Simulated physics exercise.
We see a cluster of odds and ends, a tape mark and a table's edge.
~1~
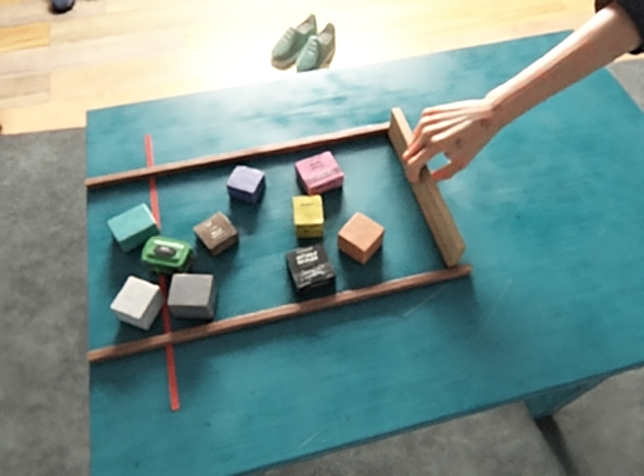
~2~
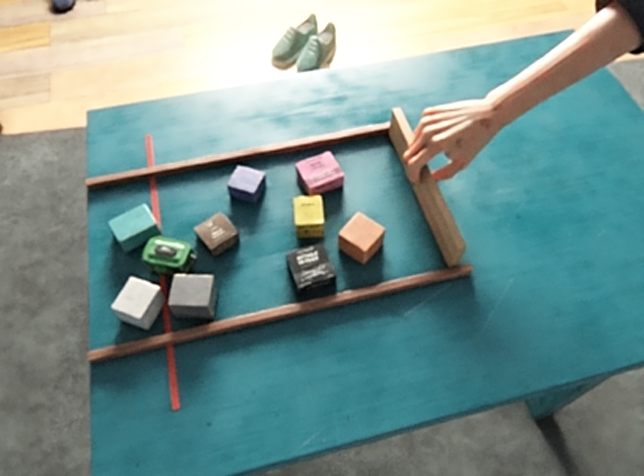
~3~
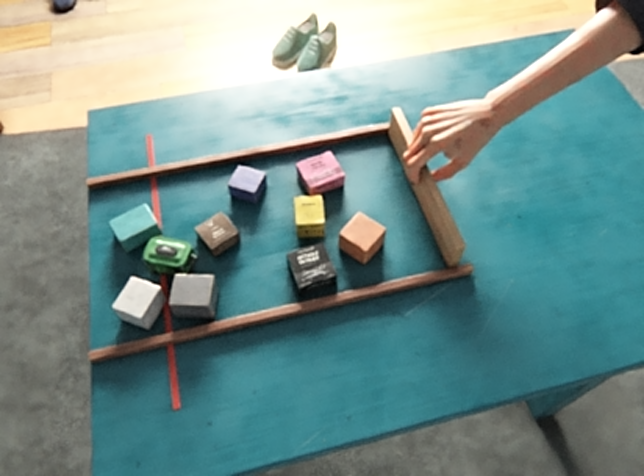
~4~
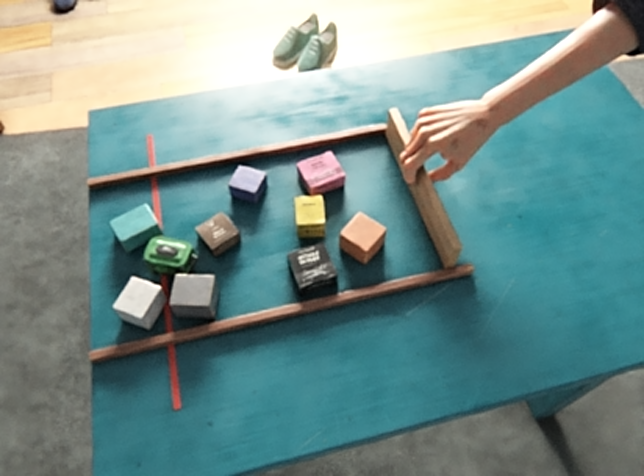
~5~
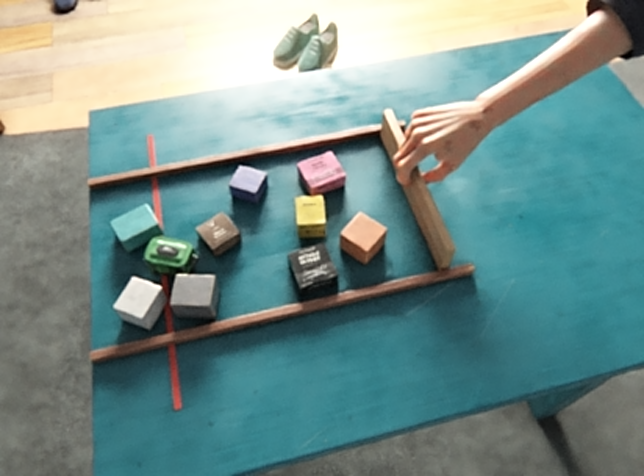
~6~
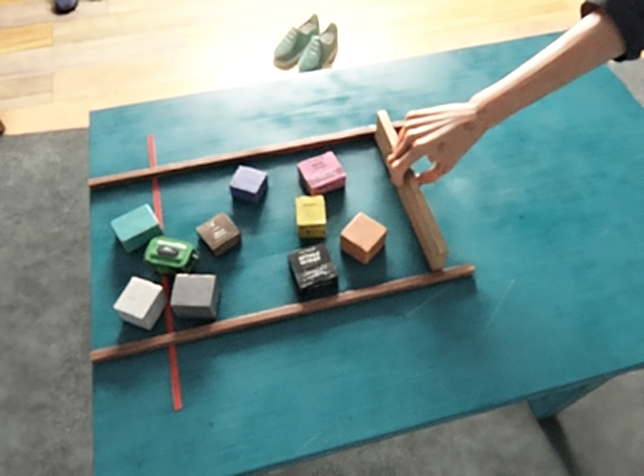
The clip shows coloured blocks and a green object between two wooden rails on a teal table, with a red line at the left, as a hand at the right slides a wooden board slightly left while the blocks stay still.
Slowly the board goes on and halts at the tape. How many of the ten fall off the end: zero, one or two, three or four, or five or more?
Here the number that fall off is one or two.
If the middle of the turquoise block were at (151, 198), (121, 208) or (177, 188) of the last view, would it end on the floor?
The turquoise block falls; comes down; does not fall.
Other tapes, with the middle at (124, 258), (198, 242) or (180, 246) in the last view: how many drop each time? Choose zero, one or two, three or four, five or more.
The falls would be at least five; not one; one or two.
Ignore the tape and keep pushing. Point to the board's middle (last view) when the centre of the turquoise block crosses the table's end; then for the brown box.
At (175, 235) for the turquoise block; at (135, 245) for the brown box.
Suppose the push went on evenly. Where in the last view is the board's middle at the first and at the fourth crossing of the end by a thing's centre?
About (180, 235), then (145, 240).
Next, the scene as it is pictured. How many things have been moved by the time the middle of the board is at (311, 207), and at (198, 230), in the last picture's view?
The counts are 5 and 10.
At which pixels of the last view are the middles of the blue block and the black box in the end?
First (99, 219), then (145, 317).
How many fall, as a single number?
The count is 2.
Soon after, none off yet; white block at rest near (142, 304); turquoise block at rest near (137, 228); green case at rest near (172, 258).
Then, none off yet; white block moved about its own width near (101, 321); turquoise block moved about its own width near (105, 240); green case moved about its own width near (139, 268).
At rest, the number that fall off is one or two; fallen, turquoise block and white block.
